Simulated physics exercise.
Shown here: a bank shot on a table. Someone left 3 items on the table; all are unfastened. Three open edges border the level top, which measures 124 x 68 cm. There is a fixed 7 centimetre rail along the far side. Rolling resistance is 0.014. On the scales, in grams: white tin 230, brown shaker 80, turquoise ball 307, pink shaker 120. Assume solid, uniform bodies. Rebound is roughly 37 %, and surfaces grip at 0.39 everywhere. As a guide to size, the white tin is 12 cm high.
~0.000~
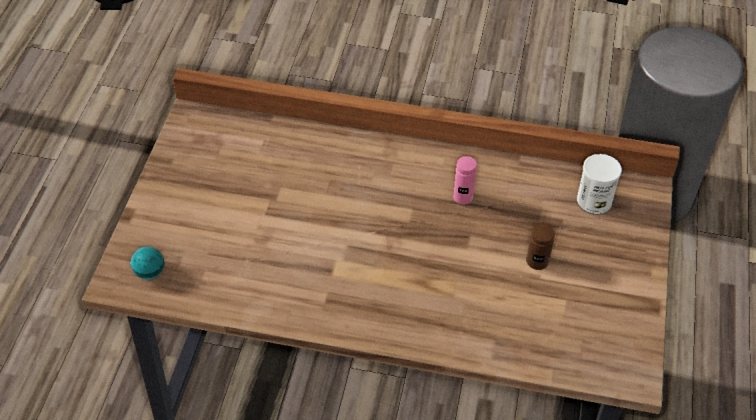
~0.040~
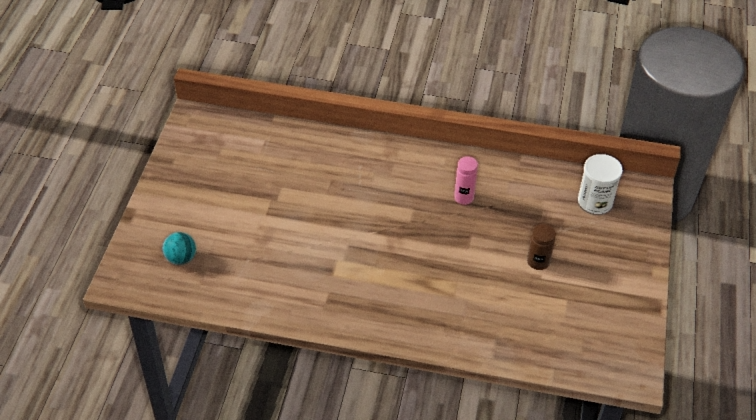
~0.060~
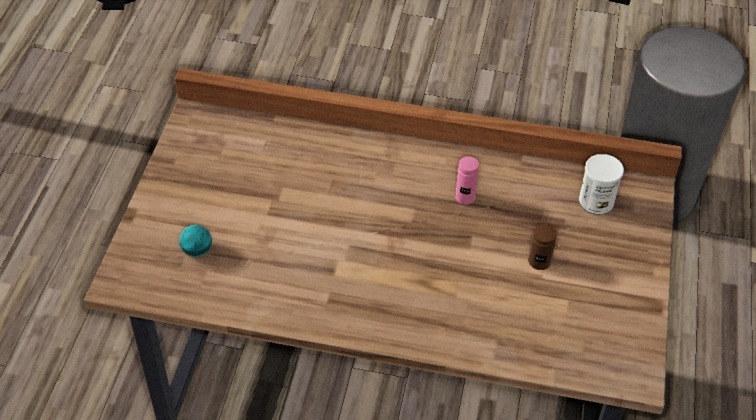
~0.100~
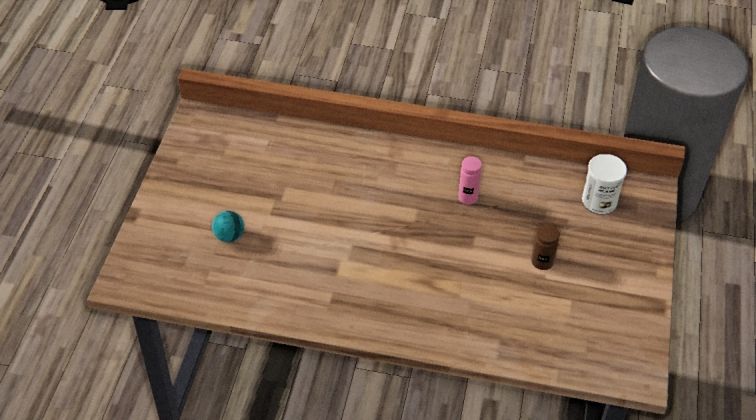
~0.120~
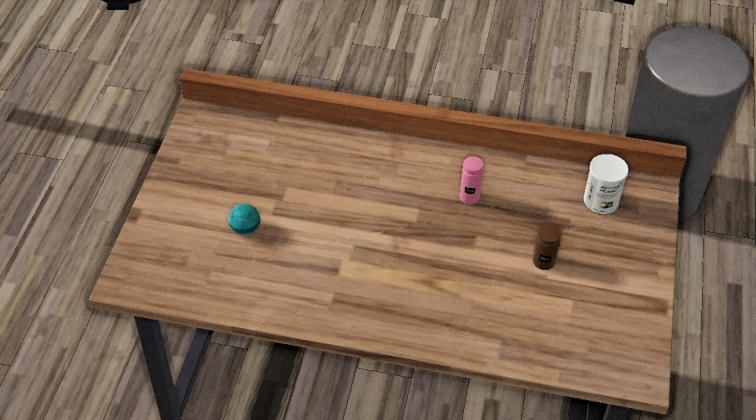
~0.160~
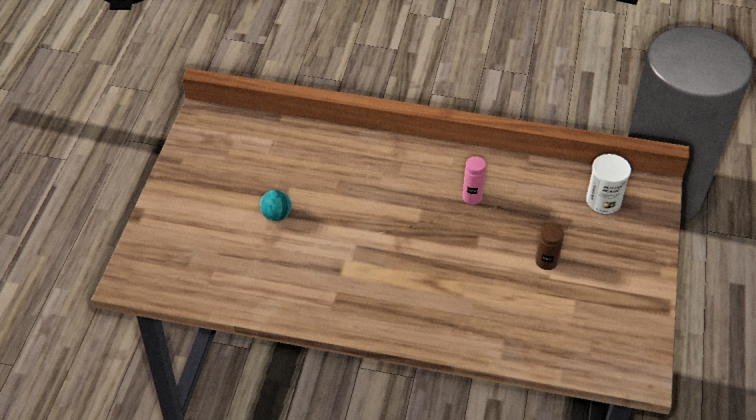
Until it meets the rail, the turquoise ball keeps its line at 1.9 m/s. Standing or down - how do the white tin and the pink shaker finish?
White tin standing; pink shaker standing.
By 0.46 s, turquoise ball near (450, 152).
By 0.76 s, turquoise ball near (573, 194).
By 1.26 s, turquoise ball near (665, 273); white tin 6 cm from its spot near (634, 183).
By 1.66 s, white tin 6 cm from its spot near (634, 183).
When it is over (1.9 s), not toppled but over 4 cm from the start, white tin; the other 2 within 4 cm of the start. End places, in pixels of the last picture, white tin near (634, 183), pink shaker near (474, 181).
